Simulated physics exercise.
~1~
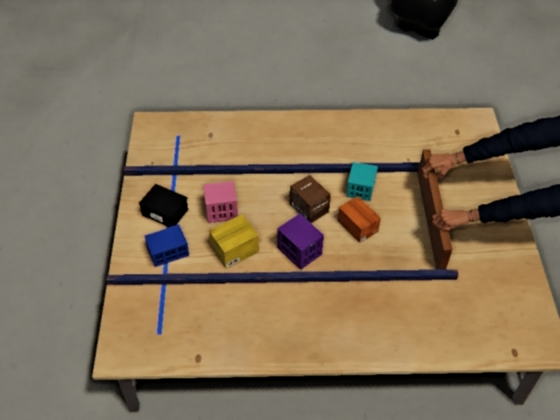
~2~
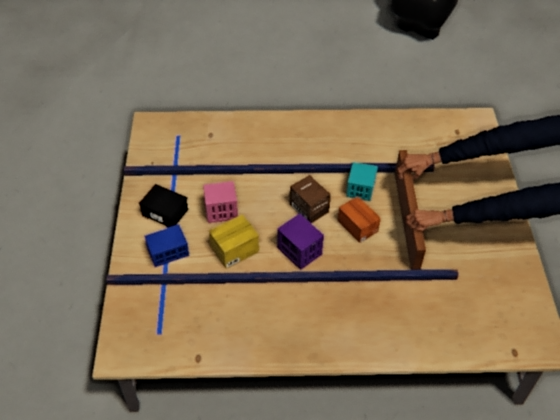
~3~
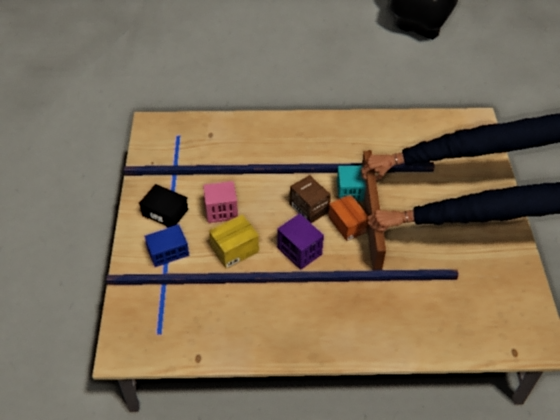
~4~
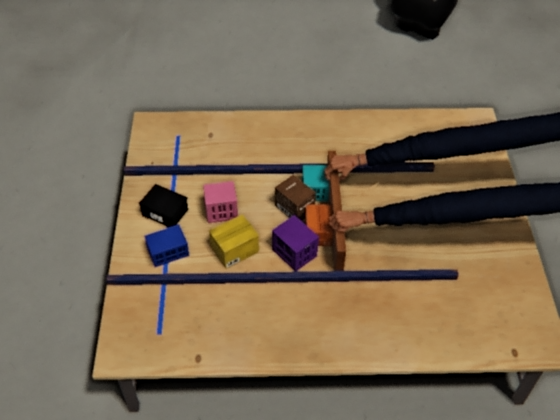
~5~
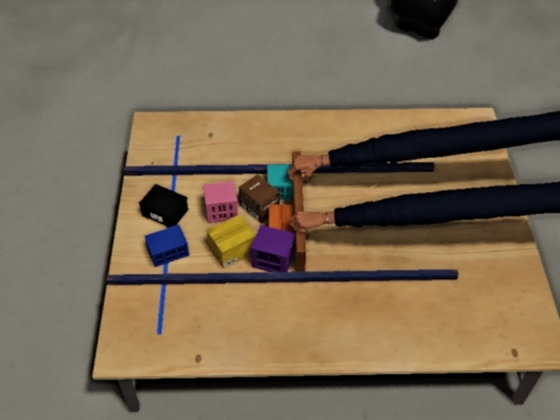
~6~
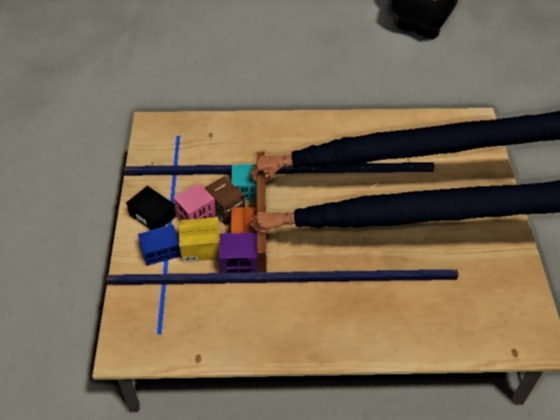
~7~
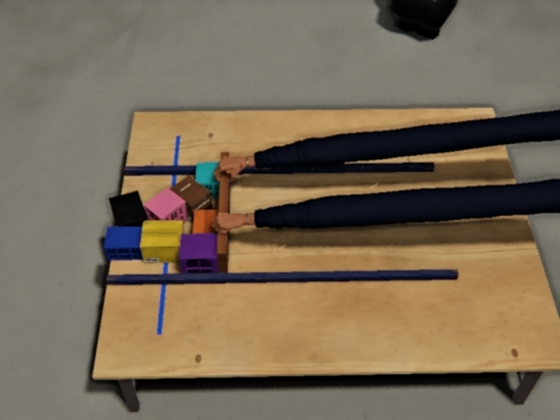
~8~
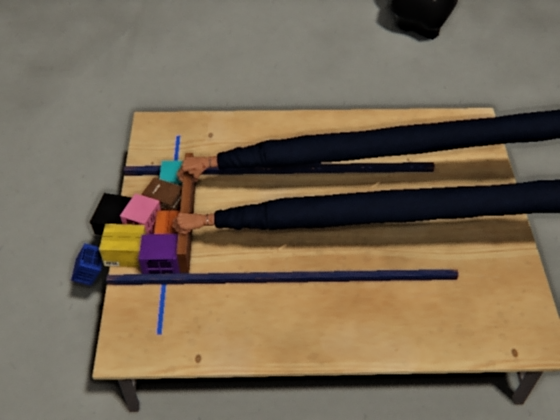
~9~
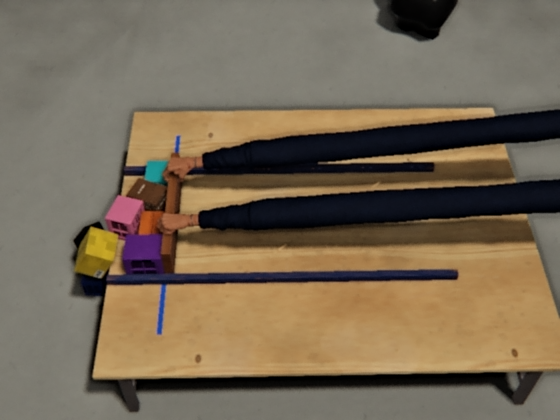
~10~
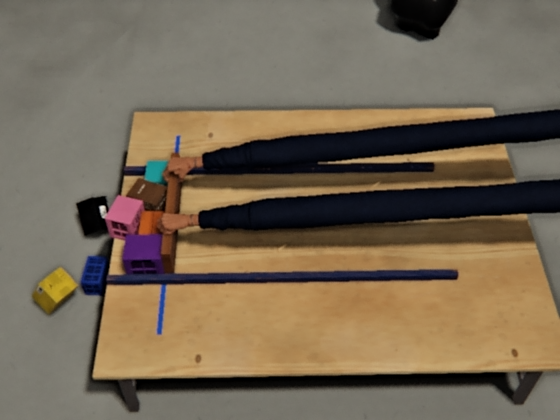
A plank held by two hands slides left along a wooden deck between two dark rails, gathering scattered colored boxes into a cluster and stopping near the blue tape line, as the blue, black and yellow boxes drop off the left edge while the others stay on.
